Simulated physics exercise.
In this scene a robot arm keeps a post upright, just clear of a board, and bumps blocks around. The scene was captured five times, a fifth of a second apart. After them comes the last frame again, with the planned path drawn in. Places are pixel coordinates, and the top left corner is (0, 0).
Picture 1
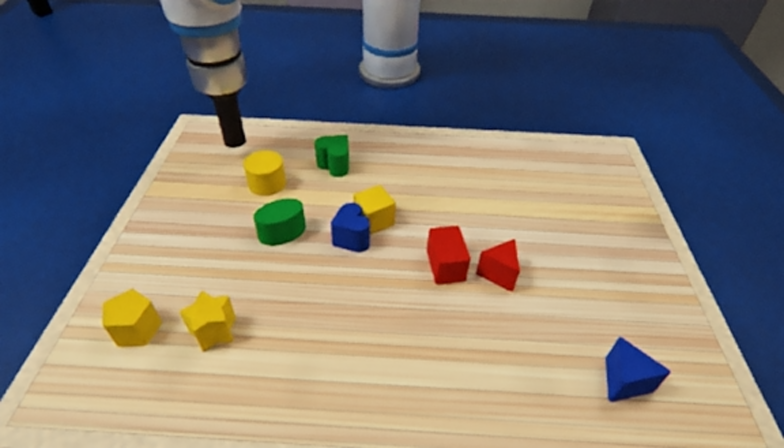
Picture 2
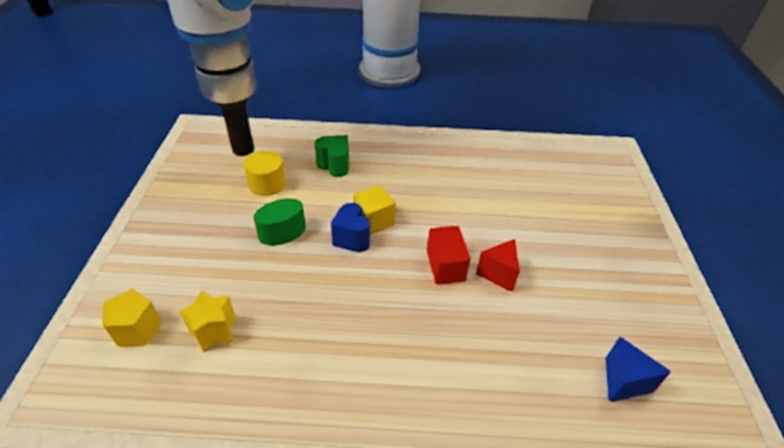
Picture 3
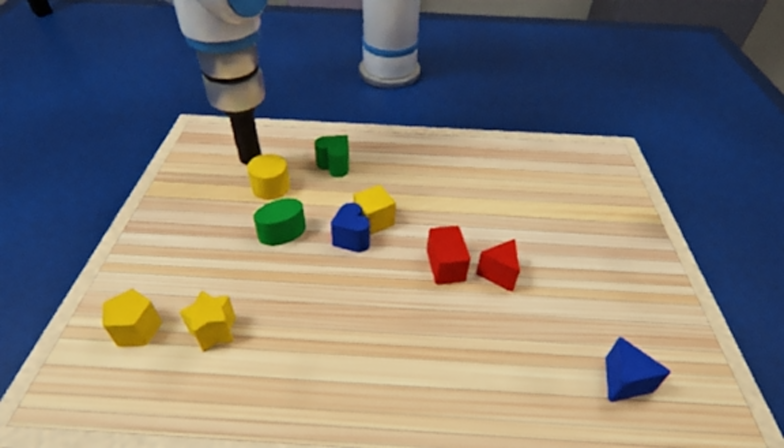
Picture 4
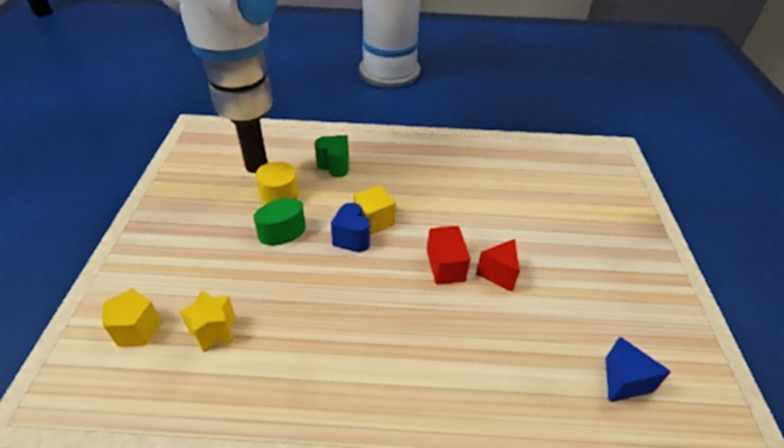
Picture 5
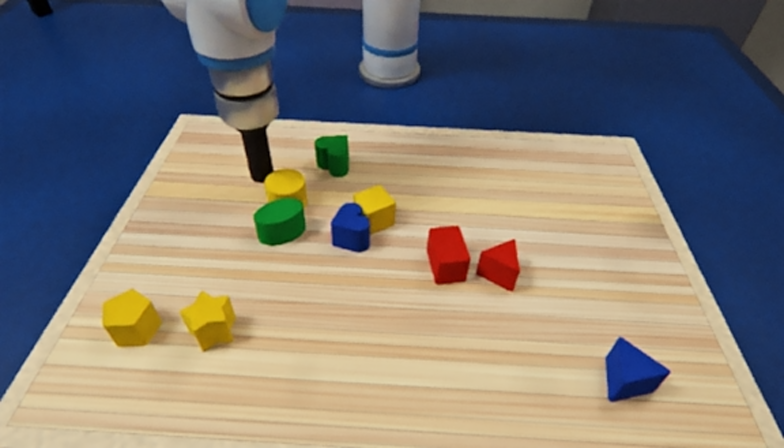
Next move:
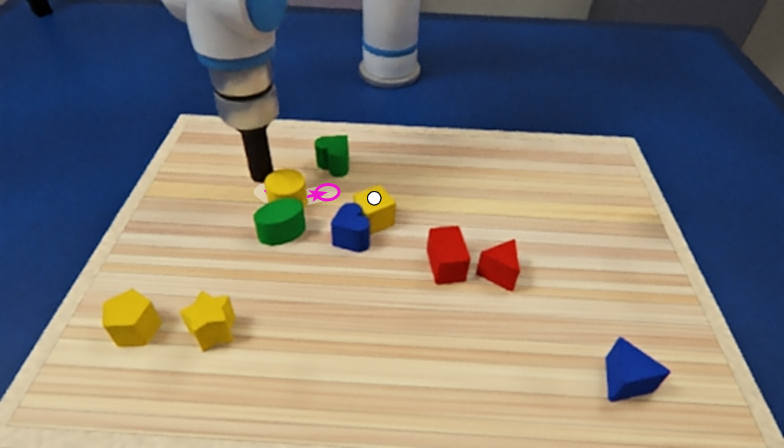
A robot arm lowered its dark tip over a wooden board of colored blocks, moved toward the yellow cylinder, and nudged it slightly right and nearer the green oval, while the other blocks stayed still.
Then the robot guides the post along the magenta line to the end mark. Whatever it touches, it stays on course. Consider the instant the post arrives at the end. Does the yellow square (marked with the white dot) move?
It seems not.
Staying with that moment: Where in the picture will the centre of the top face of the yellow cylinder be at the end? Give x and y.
It comes to (325, 192).
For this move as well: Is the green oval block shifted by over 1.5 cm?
No, I don't think so.
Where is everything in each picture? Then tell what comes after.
In the first picture, tip of the post at (235, 142), middles of tops, green oval block at (278, 210), yellow cylinder at (263, 162), yellow square at (374, 198).
In the second picture, post at (244, 150), nothing pushed.
In the third picture, post at (251, 158), yellow cylinder at (267, 165).
In the fourth picture, post at (257, 167), yellow cylinder at (276, 173).
In the fifth picture, post at (263, 176), green oval block at (278, 210), yellow cylinder at (285, 181), yellow square at (374, 198).
The line goes from (266, 191) by way of (282, 200) and (305, 197) to (328, 192); the dot is on the yellow square.
Halfway along, post at (292, 185); green oval block at (281, 214), turned 20° clockwise; yellow cylinder at (313, 192).
At the end, post at (326, 177); green oval block at (281, 214), turned 20° clockwise; yellow cylinder at (325, 192); yellow square unmoved.
